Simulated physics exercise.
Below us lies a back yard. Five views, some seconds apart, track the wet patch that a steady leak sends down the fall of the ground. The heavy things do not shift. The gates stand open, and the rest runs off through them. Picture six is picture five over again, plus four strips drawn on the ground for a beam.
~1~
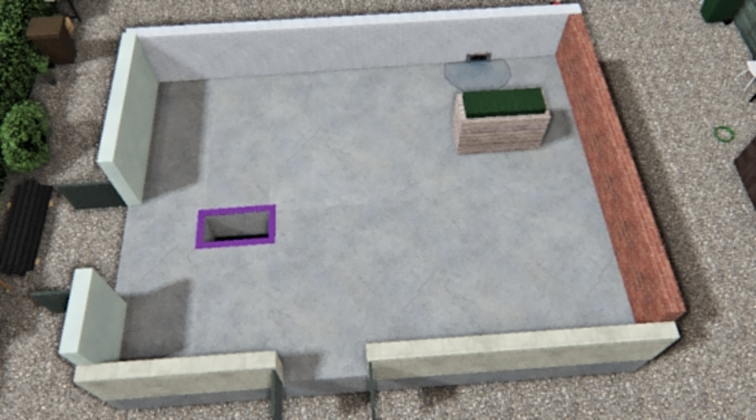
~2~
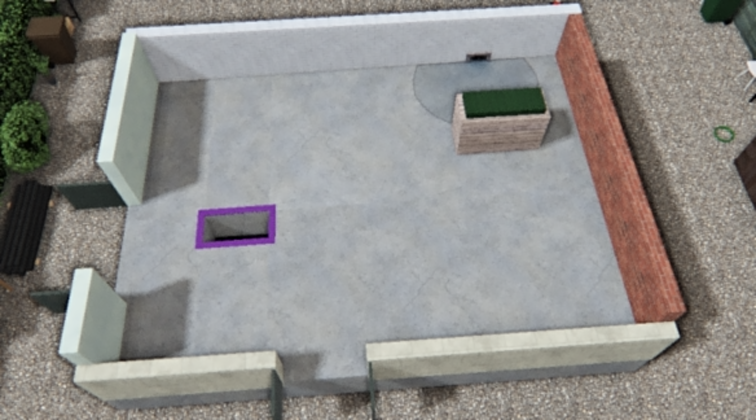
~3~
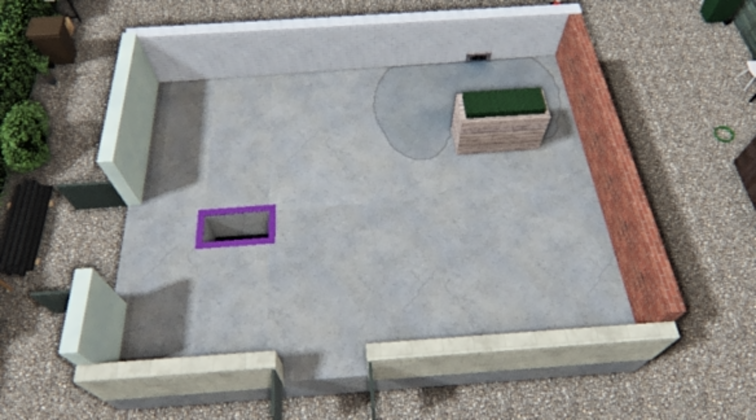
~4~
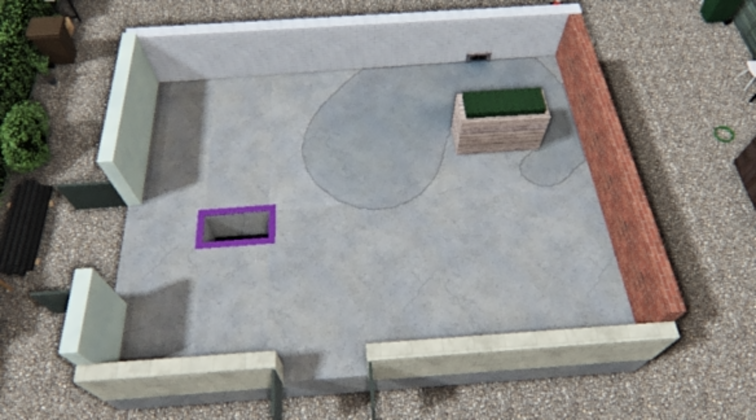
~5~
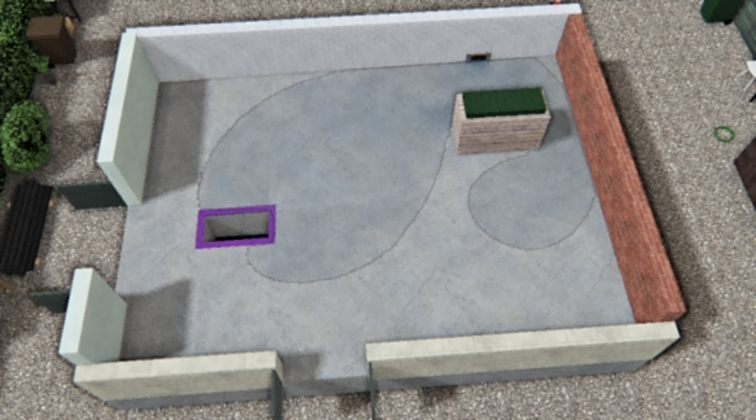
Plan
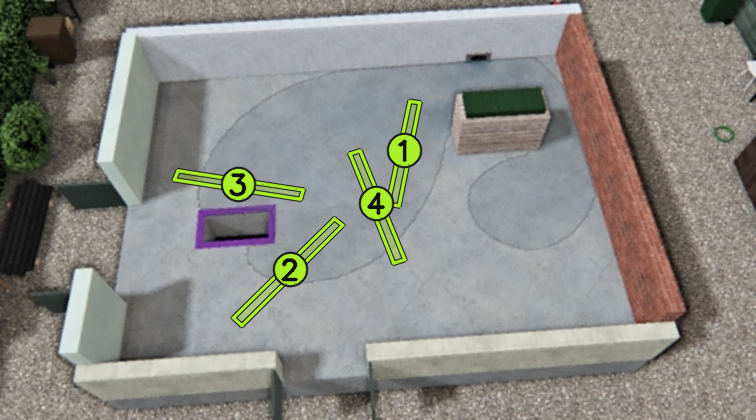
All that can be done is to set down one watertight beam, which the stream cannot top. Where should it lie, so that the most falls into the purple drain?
2 is best.
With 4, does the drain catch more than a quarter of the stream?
No.
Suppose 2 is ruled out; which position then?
That would be 4.
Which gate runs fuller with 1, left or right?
More leaves on the left.
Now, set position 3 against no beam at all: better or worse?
Position 3 is worse.
On the marked copy, 1 from (393, 205) to (414, 102); 2 from (237, 321) to (338, 222); 3 from (176, 175) to (301, 194); 4 from (355, 152) to (399, 261).
If 1 is chosen, about 12 % of the stream goes into the purple drain, about 86 % out by the gates.
If 2 is chosen, about 31 % of the stream goes into the purple drain, about 65 % out by the gates.
If 3 is chosen, about 13 % of the stream goes into the purple drain, about 80 % out by the gates.
If 4 is chosen, about 19 % of the stream goes into the purple drain, about 74 % out by the gates.
